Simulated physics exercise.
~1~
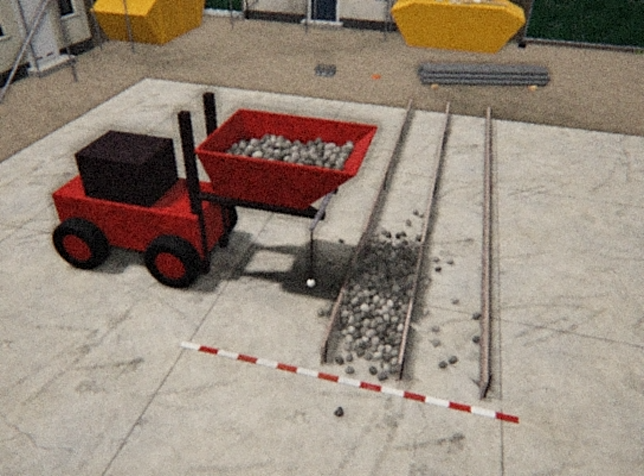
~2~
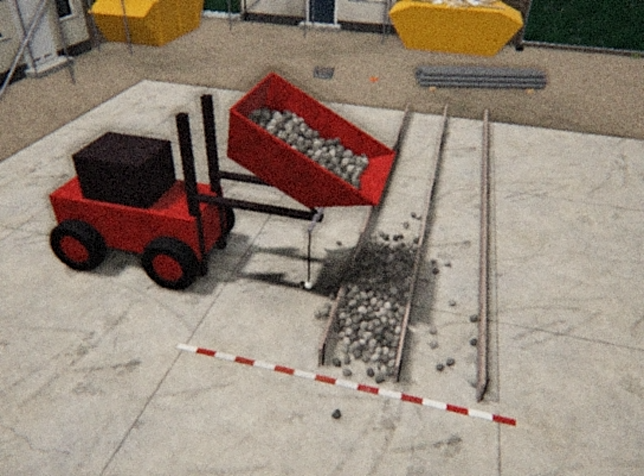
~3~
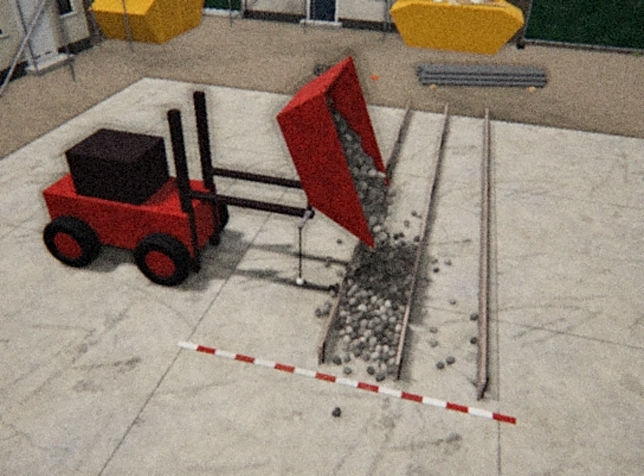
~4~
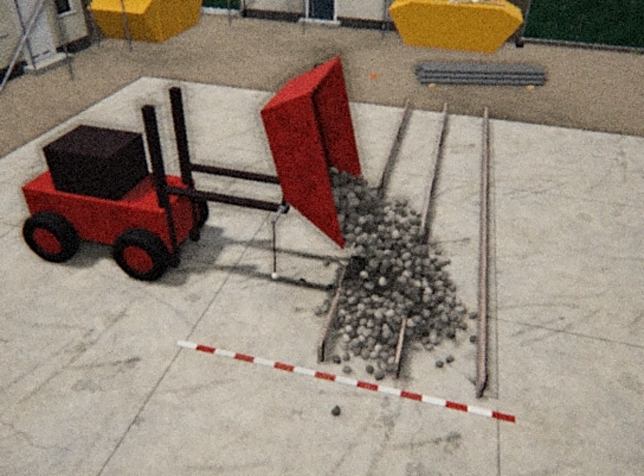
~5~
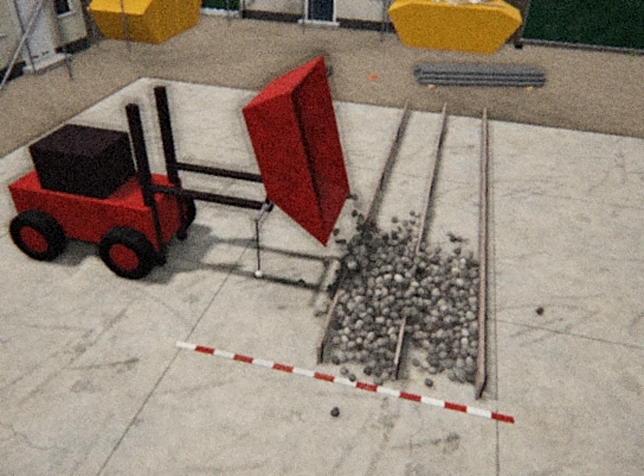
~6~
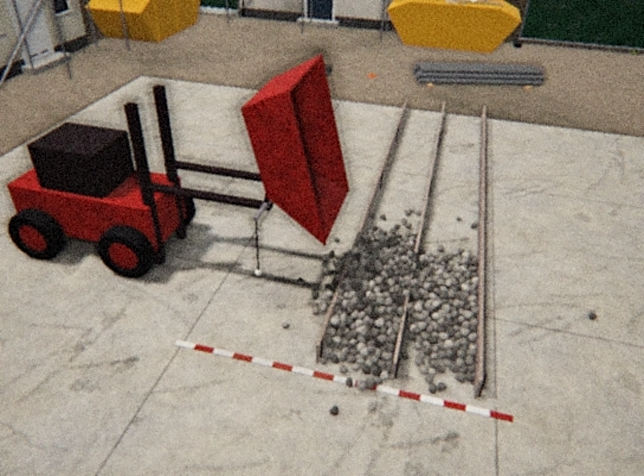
On a concrete yard, a red forklift tips grey cobbles from its skip between low boards, backing left as they spread rightward.
